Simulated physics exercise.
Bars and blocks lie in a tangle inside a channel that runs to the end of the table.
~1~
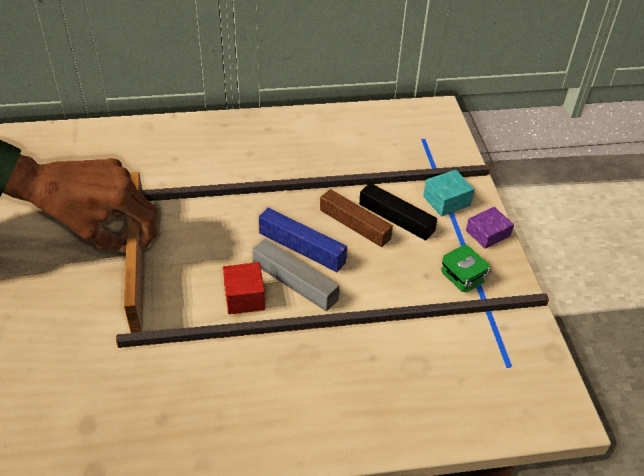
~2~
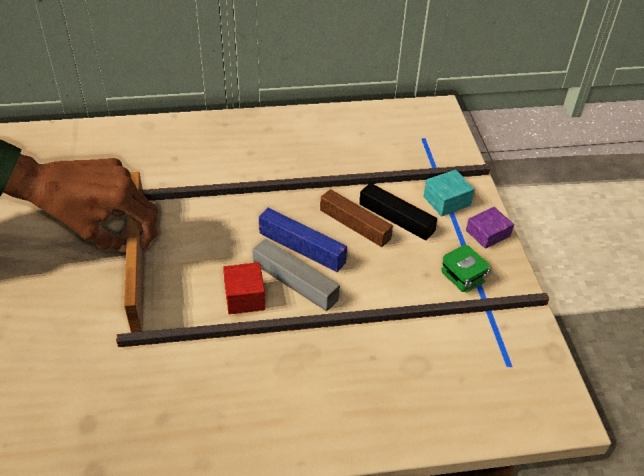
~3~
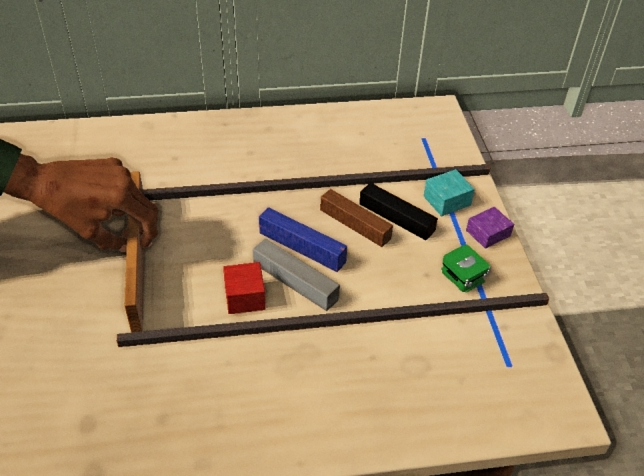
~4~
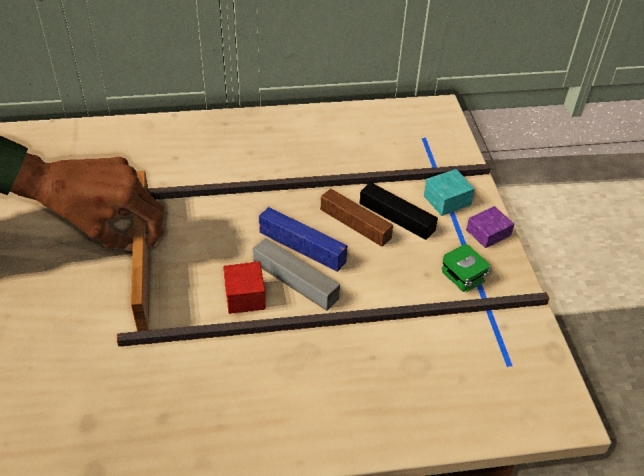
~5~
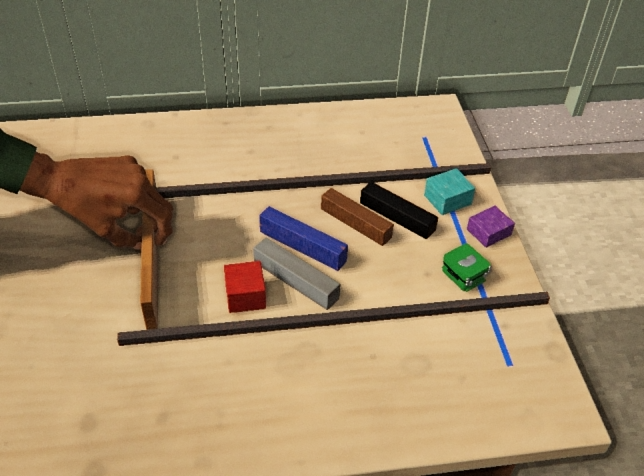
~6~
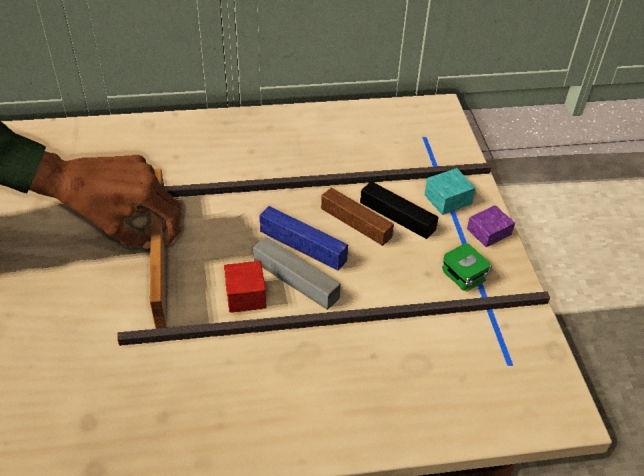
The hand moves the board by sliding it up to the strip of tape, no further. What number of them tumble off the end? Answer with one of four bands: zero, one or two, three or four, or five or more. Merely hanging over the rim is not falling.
Three or four.
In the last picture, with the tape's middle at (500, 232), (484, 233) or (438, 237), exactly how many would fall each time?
Counts per try, in order: 7 / 4 / 0.
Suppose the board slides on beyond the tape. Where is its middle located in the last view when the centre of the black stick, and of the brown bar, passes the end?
First one: Around (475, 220). Other one: Around (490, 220).
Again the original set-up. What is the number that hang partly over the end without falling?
4.
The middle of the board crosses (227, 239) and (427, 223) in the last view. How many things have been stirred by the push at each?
Tally: 1; 8.
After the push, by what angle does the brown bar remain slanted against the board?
It works out to near 40°.
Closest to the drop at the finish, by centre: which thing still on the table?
That's the black stick.
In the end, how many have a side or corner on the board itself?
That comes to 4.
Early on, none off yet; purple block at rest near (491, 226); turquoise block at rest near (450, 191); green case at rest near (465, 268).
A while later, none off yet; purple block at rest near (491, 226); turquoise block at rest near (450, 191); green case moving near (475, 266).
Finally, the number that fall off is three or four; lost, green case, turquoise block and purple block.
